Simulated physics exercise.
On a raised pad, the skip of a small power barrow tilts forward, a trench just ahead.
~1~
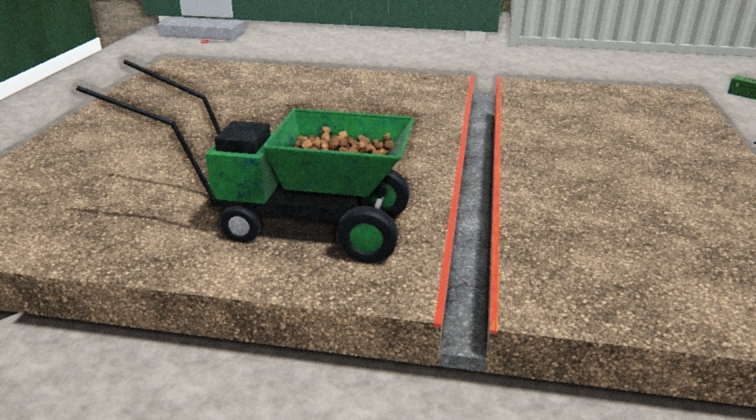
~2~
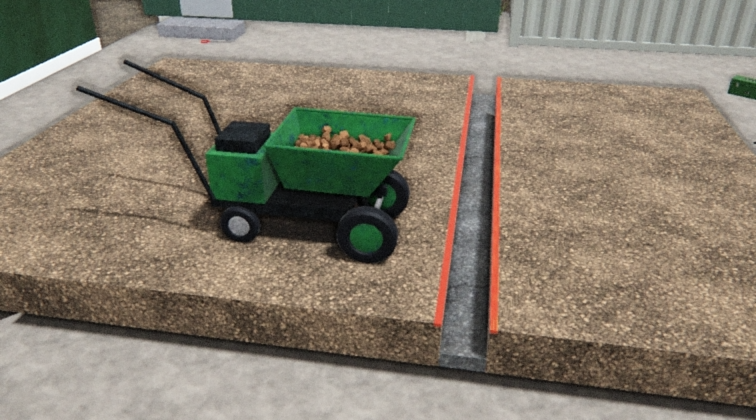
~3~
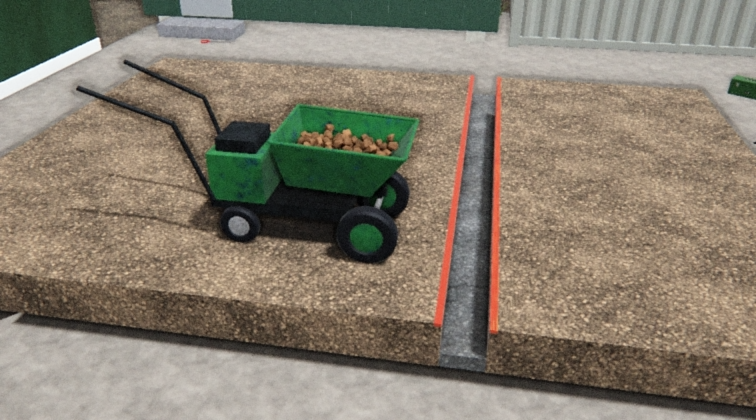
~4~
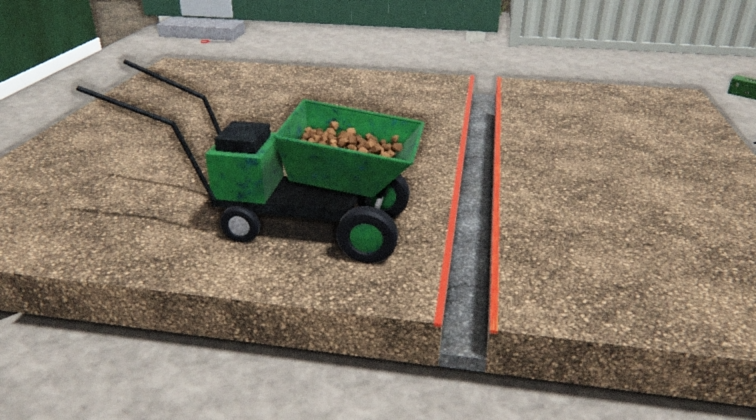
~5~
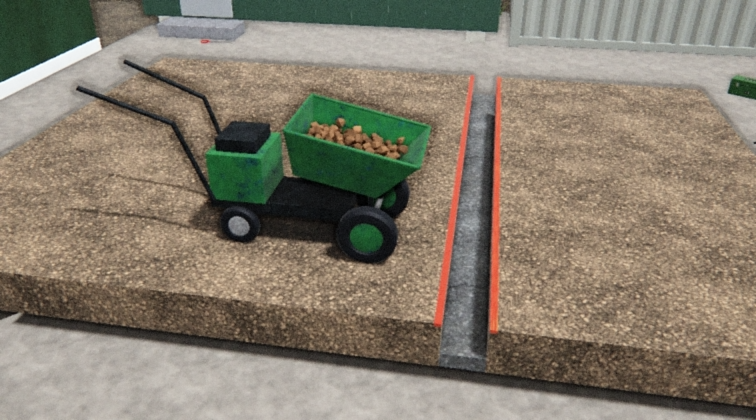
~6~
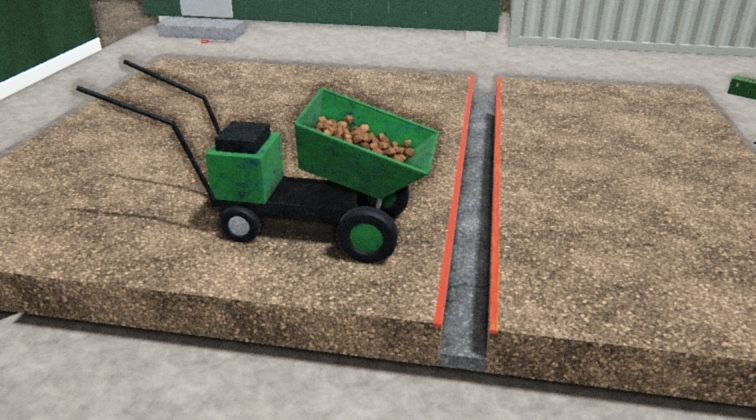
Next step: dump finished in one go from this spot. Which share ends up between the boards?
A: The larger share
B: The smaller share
A, the larger share.
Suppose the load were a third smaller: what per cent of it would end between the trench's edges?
Share: Approx. 90 per cent.
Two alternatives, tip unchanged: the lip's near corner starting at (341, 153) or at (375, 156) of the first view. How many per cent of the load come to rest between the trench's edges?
About 30 and 80 per cent.
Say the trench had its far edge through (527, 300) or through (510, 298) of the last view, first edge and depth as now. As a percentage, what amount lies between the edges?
Roughly 100 per cent, then roughly 100 per cent.
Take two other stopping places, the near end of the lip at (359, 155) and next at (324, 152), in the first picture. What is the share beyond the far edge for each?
Roughly 0 per cent, then roughly 0 per cent.
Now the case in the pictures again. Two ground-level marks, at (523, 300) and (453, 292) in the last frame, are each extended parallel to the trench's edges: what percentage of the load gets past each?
In order: 10 per cent, then 90 per cent.
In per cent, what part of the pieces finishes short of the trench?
Result: Close to 0 %.
Shortly afterwards, skip tipped steeply; the whole lot in the skip.
Next, skip tipped right over; the bulk in the skip; a little in or heaped over the trench; only a few beyond it; only a few falling.
Some moments later, skip tipped right over; near a quarter in the skip; near two thirds in or heaped over the trench; a little beyond it.
In the end, skip tipped right over; only a few in the skip; the bulk in or heaped over the trench; a little beyond it.
